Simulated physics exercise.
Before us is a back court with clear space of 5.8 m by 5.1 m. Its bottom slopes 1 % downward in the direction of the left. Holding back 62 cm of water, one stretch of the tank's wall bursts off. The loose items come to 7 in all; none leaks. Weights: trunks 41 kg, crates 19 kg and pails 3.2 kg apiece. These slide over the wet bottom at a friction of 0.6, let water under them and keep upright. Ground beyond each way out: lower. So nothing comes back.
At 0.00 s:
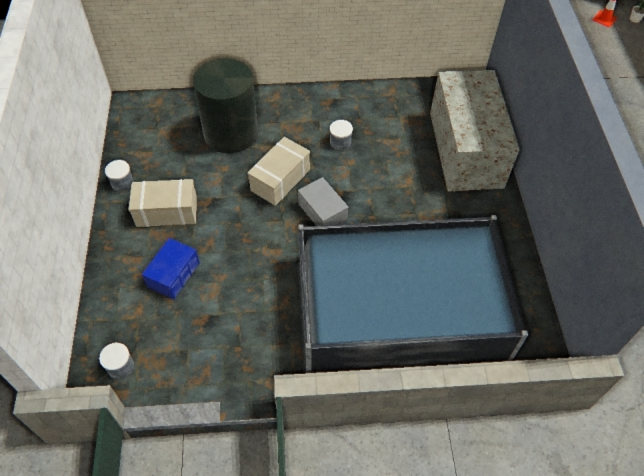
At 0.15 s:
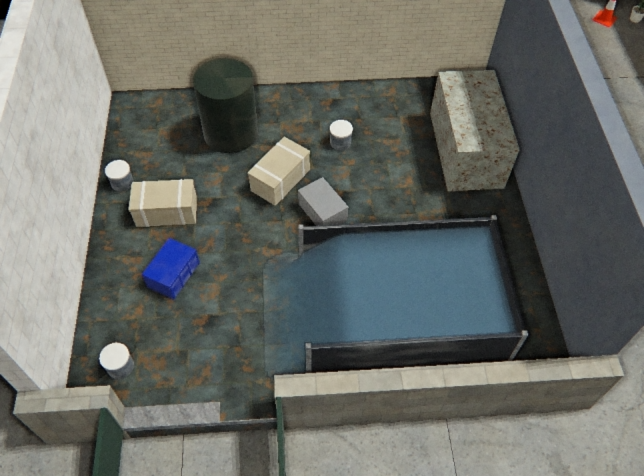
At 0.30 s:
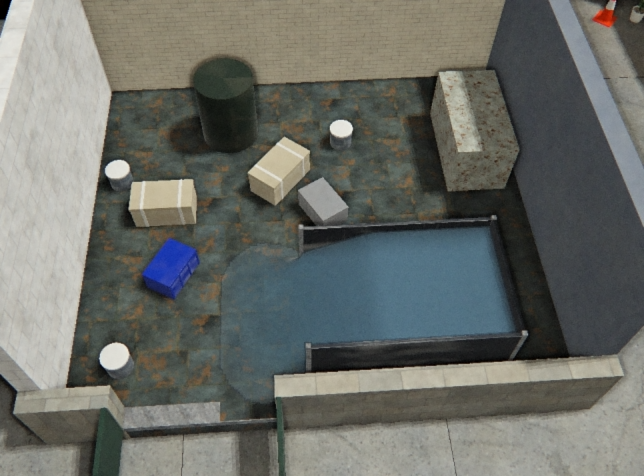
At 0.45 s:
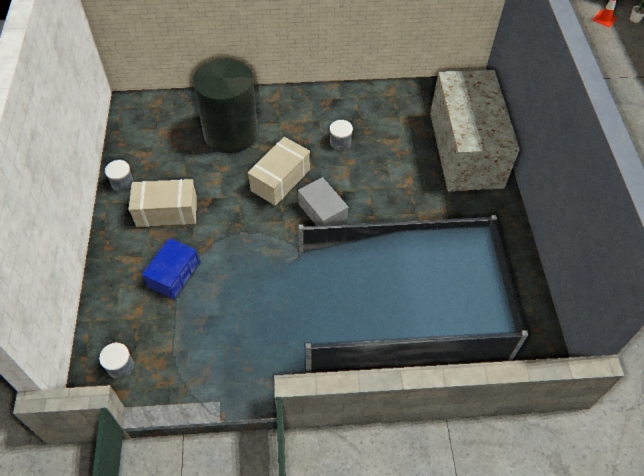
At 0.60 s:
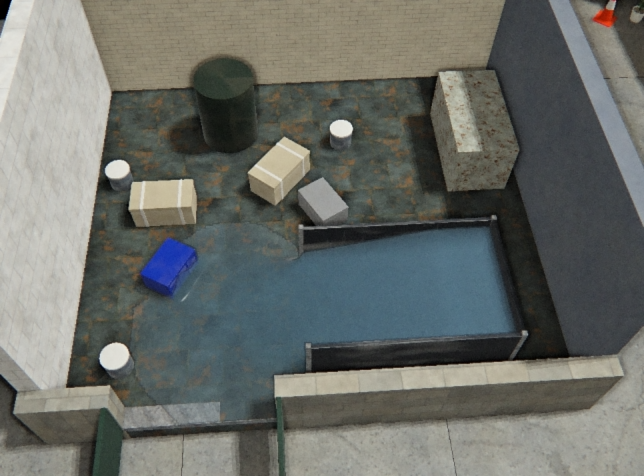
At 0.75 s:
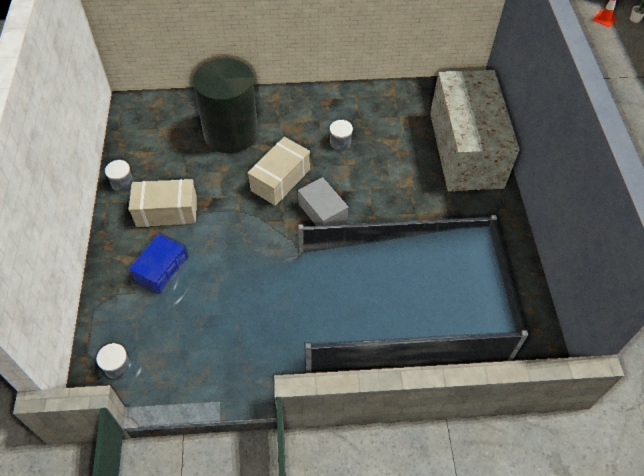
At first, water fills a dark-walled tank in a walled court scattered with crates and pails. The tank's left side opens, and water spreads leftward across the floor in a widening sheet, reaching the blue crate, which shifts slightly left as the water reaches the white pail near the front.
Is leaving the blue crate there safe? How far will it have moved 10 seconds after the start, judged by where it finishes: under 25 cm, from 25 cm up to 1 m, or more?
It finishes more than 1 m from its start.
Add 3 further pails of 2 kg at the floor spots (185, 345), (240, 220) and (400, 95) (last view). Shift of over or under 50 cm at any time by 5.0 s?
In the order listed: Across the line; across the line; behind the line.
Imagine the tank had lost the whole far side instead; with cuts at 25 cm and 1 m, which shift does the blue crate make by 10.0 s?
Well, the blue crate scoots over a bit then.
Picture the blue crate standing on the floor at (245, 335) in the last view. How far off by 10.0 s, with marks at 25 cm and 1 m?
Short answer: It drifts a great distance.
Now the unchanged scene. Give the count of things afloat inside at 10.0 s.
Total: 3.
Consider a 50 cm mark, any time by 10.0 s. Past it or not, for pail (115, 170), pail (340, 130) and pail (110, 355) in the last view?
Taking them in order: Exceeded, exceeded and exceeded.
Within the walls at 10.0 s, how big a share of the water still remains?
Close to 66 in a hundred parts remain.
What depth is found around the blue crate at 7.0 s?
8 cm, roughly.
After 2.0 s the blue crate is near (110, 188), 1.4 m from its start, afloat; 0 of 7 are out; 2 afloat.
After 4.5 s the blue crate is near (208, 91), 3.0 m from its start, aground; 0 of 7 are out; 2 afloat.
After 7.0 s the blue crate is near (337, 76), 3.9 m from its start, aground; 0 of 7 are out; 2 afloat.
After 10.0 s the blue crate is near (374, 94), 3.9 m from its start, afloat; 1 of 7 are out; 3 afloat.
